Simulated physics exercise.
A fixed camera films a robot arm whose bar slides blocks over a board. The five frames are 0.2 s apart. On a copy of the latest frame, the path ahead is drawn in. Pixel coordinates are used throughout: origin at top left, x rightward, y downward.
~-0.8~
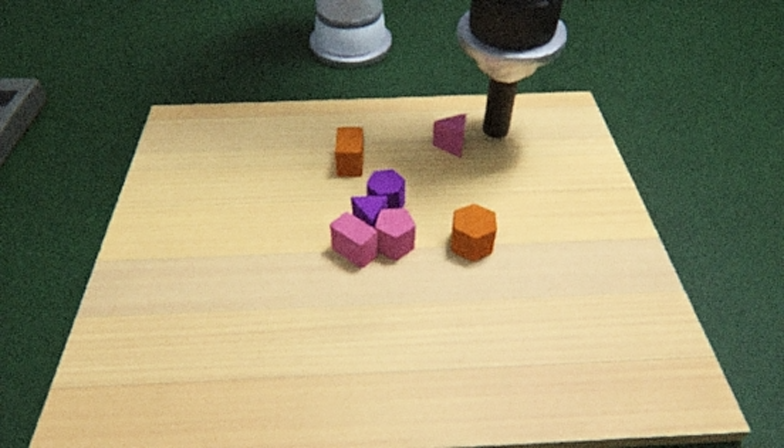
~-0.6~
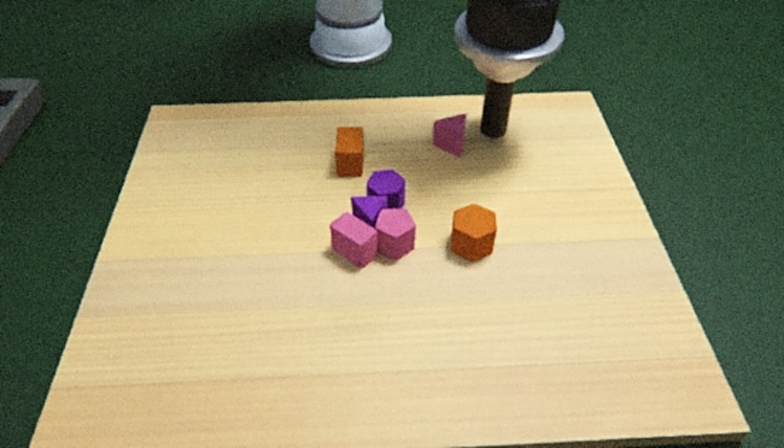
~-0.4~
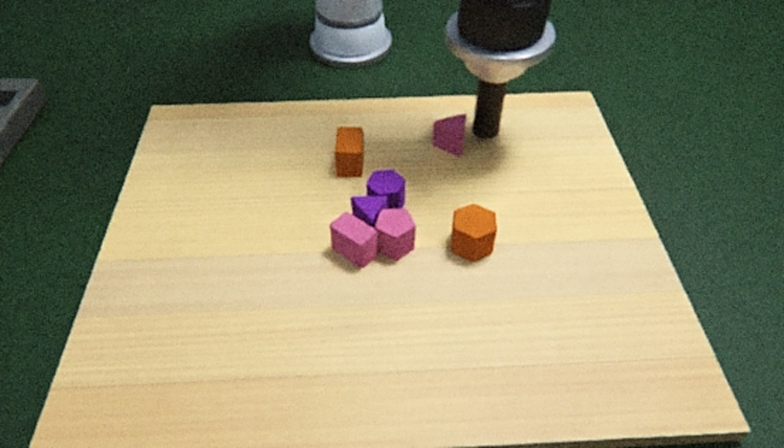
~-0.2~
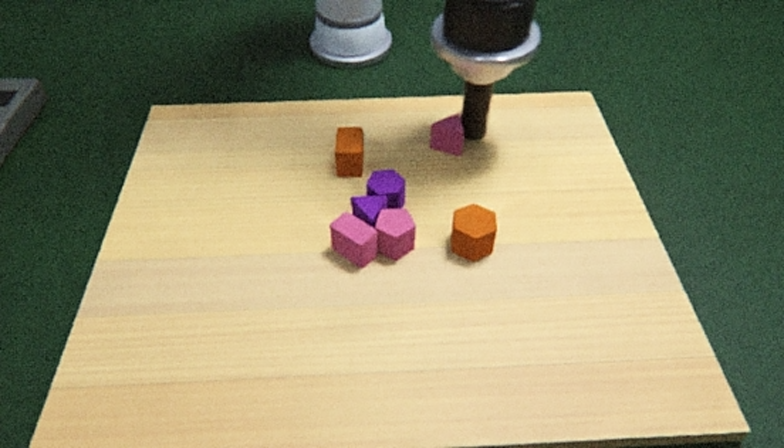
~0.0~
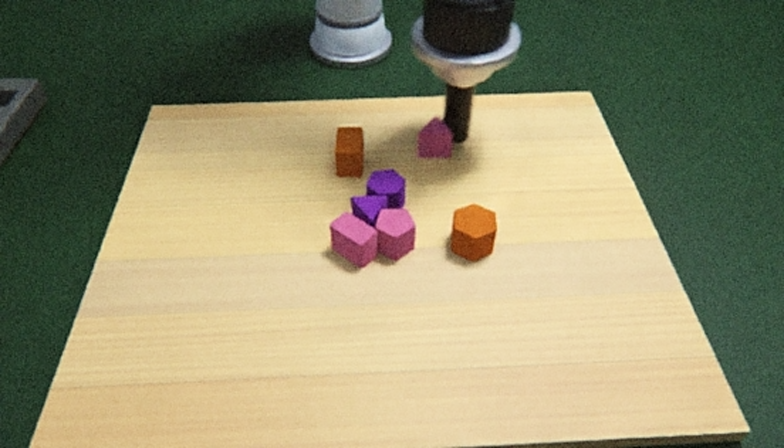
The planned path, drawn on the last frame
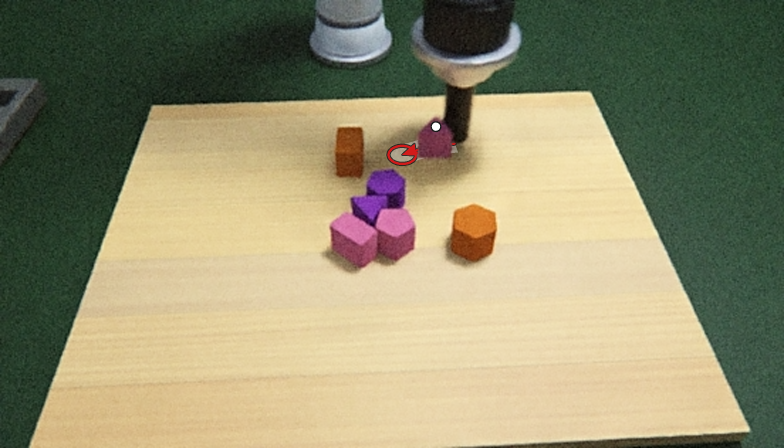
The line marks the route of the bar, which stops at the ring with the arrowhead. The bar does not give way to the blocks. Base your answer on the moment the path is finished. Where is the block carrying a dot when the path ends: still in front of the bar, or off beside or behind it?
I think the bar keeps pushing the block carrying a dot along right to the end.
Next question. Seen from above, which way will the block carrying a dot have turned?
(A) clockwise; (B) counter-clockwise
Option B.
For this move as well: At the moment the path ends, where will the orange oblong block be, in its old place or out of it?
Left where it is.
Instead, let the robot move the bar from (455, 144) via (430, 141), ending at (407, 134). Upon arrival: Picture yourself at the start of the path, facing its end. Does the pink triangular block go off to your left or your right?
It's going to go left.
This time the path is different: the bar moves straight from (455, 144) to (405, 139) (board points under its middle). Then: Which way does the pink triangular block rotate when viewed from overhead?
The pink triangular block rotates counterclockwise.
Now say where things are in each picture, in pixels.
In the first frame, tip of the bar (496, 130), middles of tops, orange oblong block (349, 139), pink triangular block (454, 122).
In the second frame, bar (493, 130), nothing pushed.
In the third frame, bar (486, 131), nothing pushed.
In the fourth frame, bar (473, 132), pink triangular block (451, 122).
In the fifth frame, bar (456, 135), orange oblong block (349, 139), pink triangular block (436, 127).
The line goes from (455, 144) by way of (437, 146) and (419, 150) to (402, 155); the dot is on the pink triangular block.
What follows on the original path. Halfway along, bar (428, 138); pink triangular block (410, 133), turned 25° anticlockwise.
At the end, bar (402, 146); orange oblong block unmoved; pink triangular block (383, 141), turned 25° anticlockwise.
